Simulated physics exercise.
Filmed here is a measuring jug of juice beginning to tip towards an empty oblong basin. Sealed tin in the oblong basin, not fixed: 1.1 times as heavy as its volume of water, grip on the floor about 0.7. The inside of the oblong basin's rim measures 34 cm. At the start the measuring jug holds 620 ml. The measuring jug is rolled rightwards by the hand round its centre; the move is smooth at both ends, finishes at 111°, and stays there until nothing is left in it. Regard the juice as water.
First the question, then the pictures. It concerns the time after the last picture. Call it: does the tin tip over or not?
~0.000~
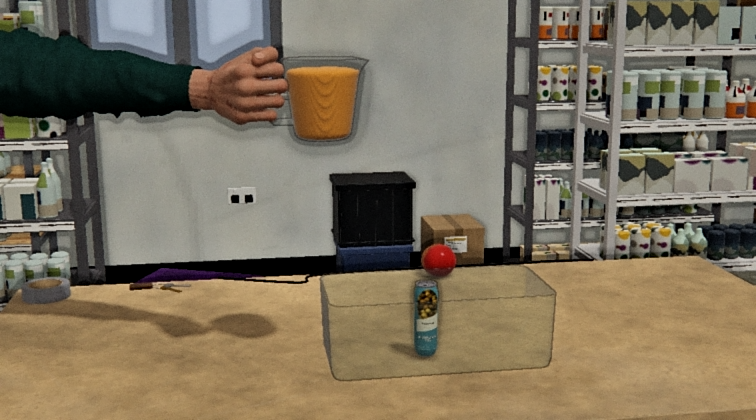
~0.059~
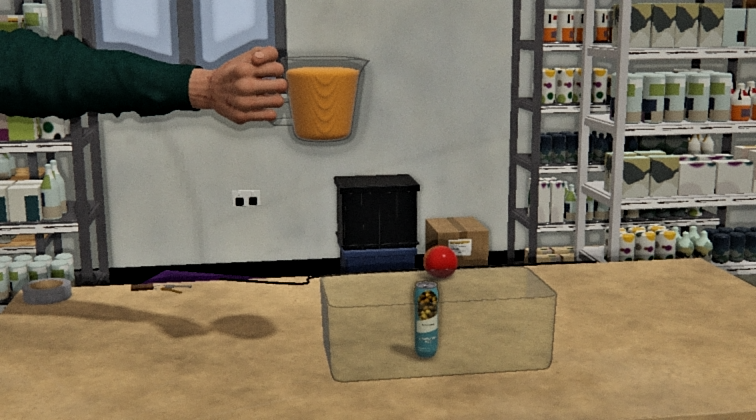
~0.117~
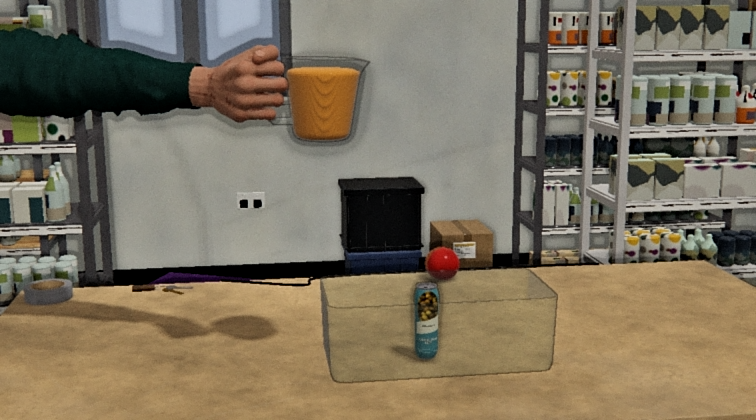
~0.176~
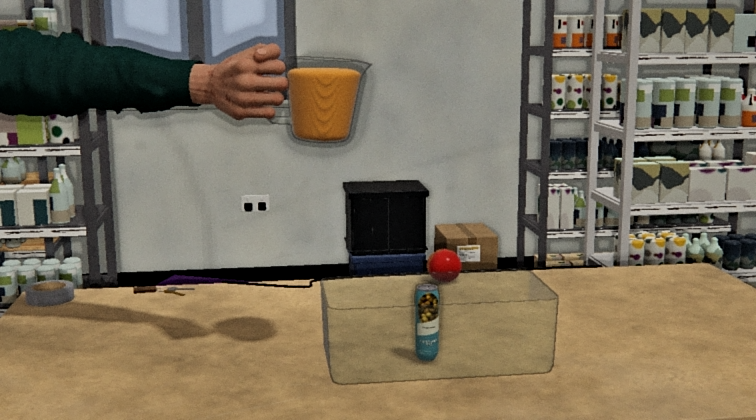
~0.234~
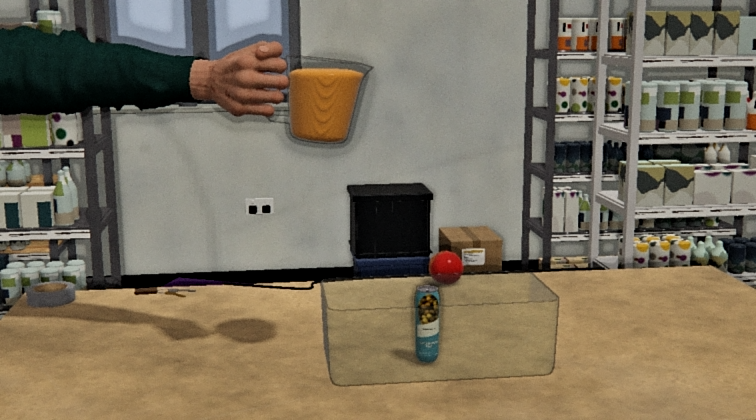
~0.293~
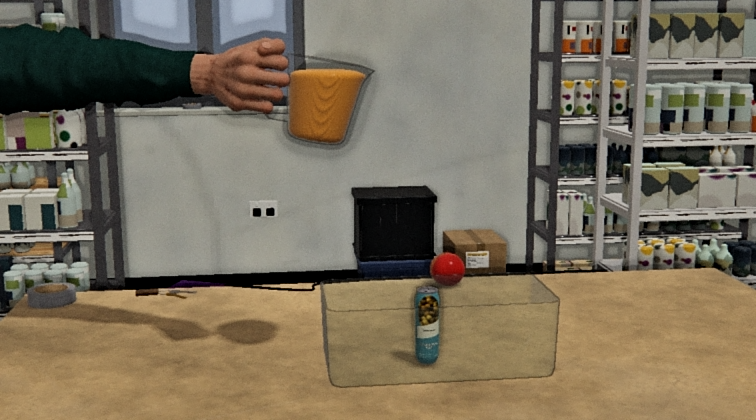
It does not.
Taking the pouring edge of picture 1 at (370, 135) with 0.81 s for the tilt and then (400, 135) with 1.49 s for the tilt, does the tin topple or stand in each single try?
In the first try it comes down; in the second it remains standing.
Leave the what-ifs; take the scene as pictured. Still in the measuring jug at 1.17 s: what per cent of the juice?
Some 16 per cent.
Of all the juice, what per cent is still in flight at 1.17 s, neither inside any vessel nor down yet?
About 34 % of the total.
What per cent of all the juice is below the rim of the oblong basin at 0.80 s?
Some 3 per cent.
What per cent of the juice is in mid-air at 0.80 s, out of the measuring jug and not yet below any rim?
It comes to about 24 percent.
By 0.80 s the tilt is 62° and 74 per cent is still to pour; the tin stands where it began.
By 1.17 s the tilt is 99° and 15 per cent is still to pour; the tin stands where it began.
By 1.57 s the tilt is 111° and 0 per cent is still to pour; the tin stands where it began.
By 1.99 s the tilt is 111° and 0 per cent is still to pour; the tin stands where it began.
At rest the tin stands where it began.
